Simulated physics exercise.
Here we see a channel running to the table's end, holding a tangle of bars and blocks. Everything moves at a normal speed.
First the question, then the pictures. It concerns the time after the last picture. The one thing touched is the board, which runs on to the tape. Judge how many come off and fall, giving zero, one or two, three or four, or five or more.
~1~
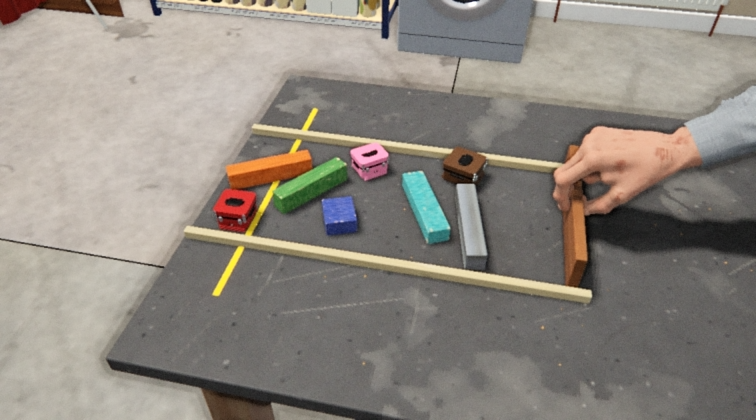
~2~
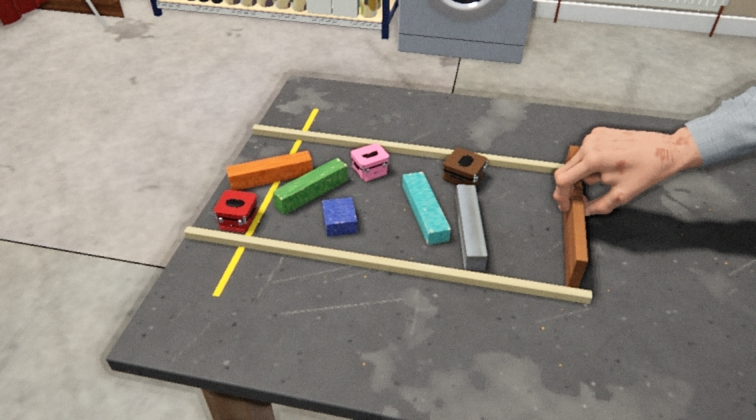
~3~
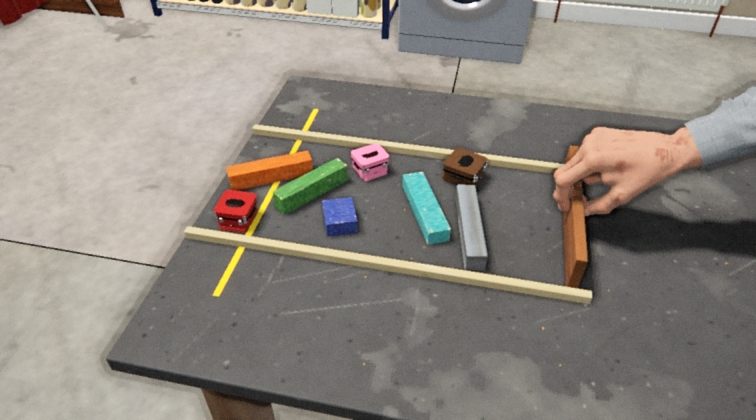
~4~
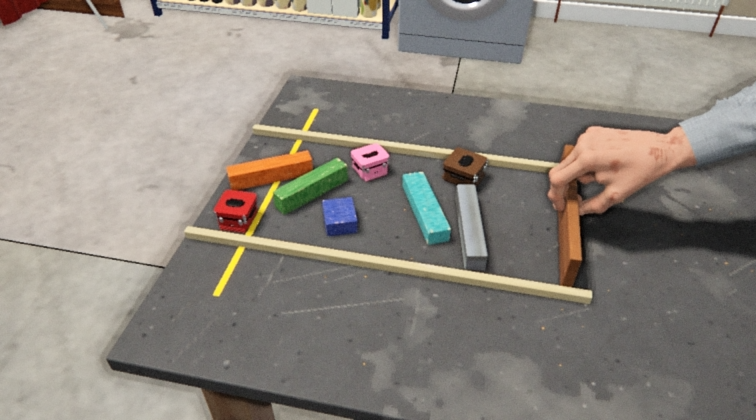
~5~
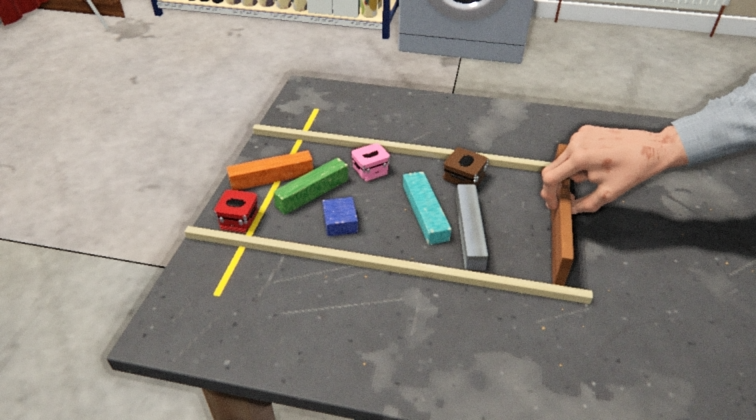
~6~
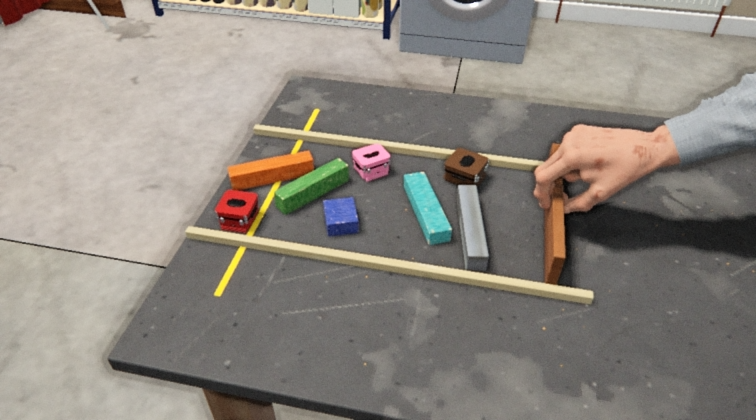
Pieces that go over the edge: Either three or four.
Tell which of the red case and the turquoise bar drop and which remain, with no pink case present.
As for the red case, it topples off; as for the turquoise bar, it is left in place.
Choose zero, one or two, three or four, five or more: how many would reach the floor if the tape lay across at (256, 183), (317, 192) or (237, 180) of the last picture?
Taking the three tapes one at a time, the answers are five or over, then none, then more than four.
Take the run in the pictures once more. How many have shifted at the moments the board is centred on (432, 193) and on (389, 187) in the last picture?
Moved so far: 3, later 6.
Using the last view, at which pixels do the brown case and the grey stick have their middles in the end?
You'll see the brown case at (276, 147), with the grey stick at (258, 194).
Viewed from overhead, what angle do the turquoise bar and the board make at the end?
It is near 10° out of line.
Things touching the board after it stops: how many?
2 in contact.
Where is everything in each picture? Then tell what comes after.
In the first picture, red case (237, 211); orange bar (270, 170); green bar (311, 185); board (573, 212); tape (275, 185).
In the second picture, orange bar (271, 171); blue block (340, 217).
In the third picture, green bar (311, 186); turquoise bar (425, 207).
In the fourth picture, red case (237, 211); pink case (370, 163).
In the fifth picture, orange bar (271, 171); brown case (465, 170).
In the sixth picture, red case (238, 211); orange bar (272, 171); green bar (313, 186); board (554, 210); tape (276, 186).
Soon after, none off yet; red case at rest near (238, 211); orange bar at rest near (272, 171); green bar at rest near (313, 186).
Then, none off yet; red case at rest near (238, 211); orange bar at rest near (272, 171); green bar moving near (304, 186).
Further on, none off yet; red case moved about its own width near (197, 210); orange bar moved a little near (240, 163); green bar moved about its own width near (239, 180).
At rest, the number that fall off is three or four; fallen, green bar, orange bar and red case.
